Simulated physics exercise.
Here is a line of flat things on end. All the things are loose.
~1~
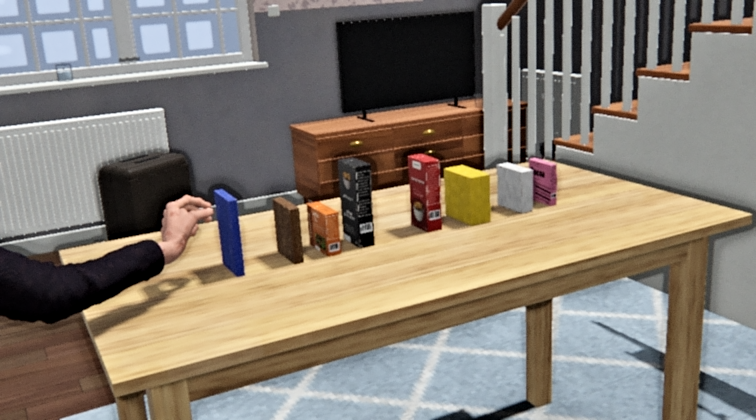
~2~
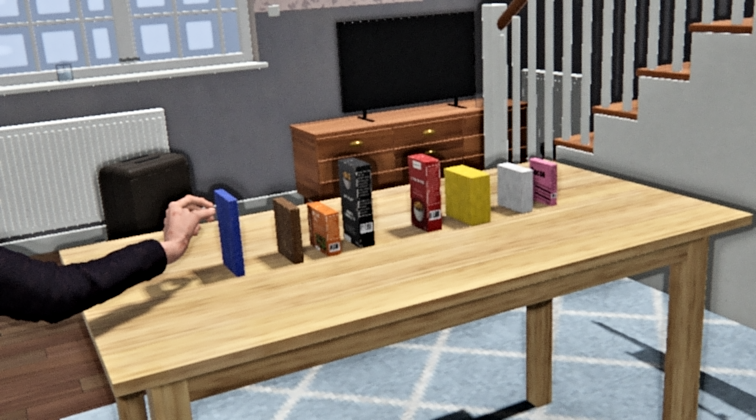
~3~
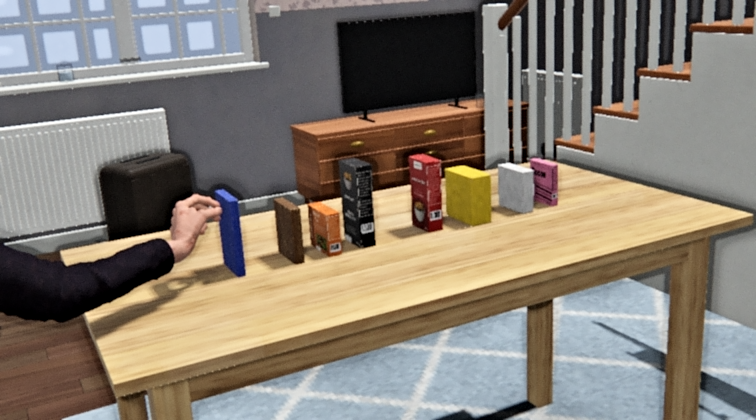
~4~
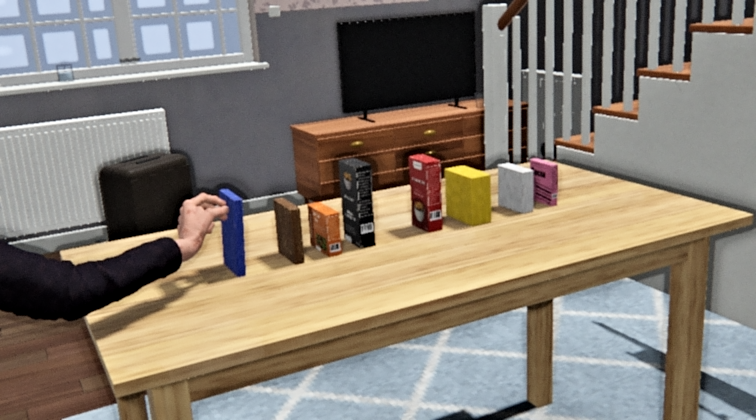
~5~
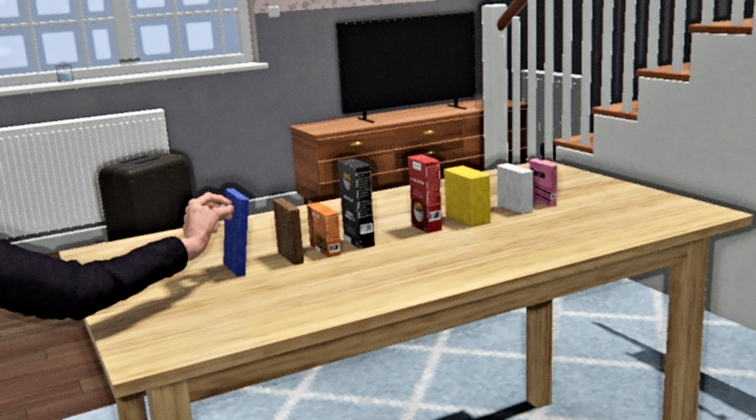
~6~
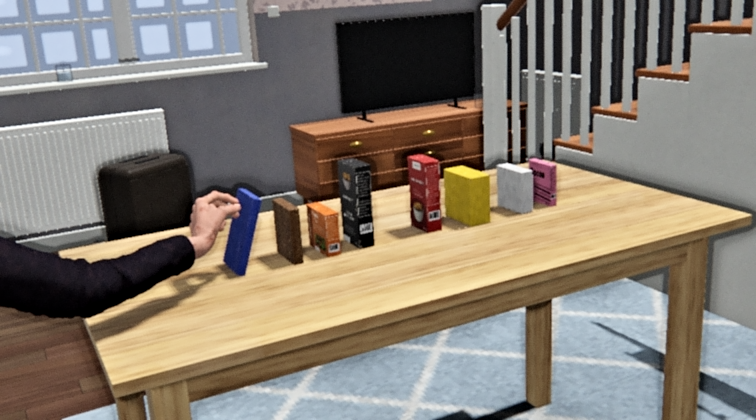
In the video, a hand at the left of a wooden table pushes the top of an upright blue board, tilting it rightward toward a brown block, while the other upright blocks and packets in the line stay still.
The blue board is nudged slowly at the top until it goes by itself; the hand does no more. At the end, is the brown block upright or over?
The brown block falls over.
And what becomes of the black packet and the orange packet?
The black packet topples; the orange packet tips over.
Then, 0.20 s past the last view, blue board 59° over; brown block rocked 23° from its first pose near (298, 229).
Then, 0.40 s past the last view, blue board 77° over; brown block rocked 60° from its first pose near (317, 234); orange packet rocked 47° from its first pose; black packet rocked 16° from its first pose.
Then, 0.60 s past the last view, blue board 78° over; brown block rocked 68° from its first pose near (320, 237); black packet rocked 63° from its first pose; orange packet rocked 66° from its first pose.
Then, 1.90 s past the last view, blue board 79° over; brown block rocked 67° from its first pose near (321, 236); black packet rocked 68° from its first pose; orange packet rocked 62° from its first pose.
Finally, down or leaning hard on the table, orange packet, black packet and brown block; moved from the start, red packet; the other 2 still in place. Final places as the last picture's camera would see them, brown block near (323, 236).
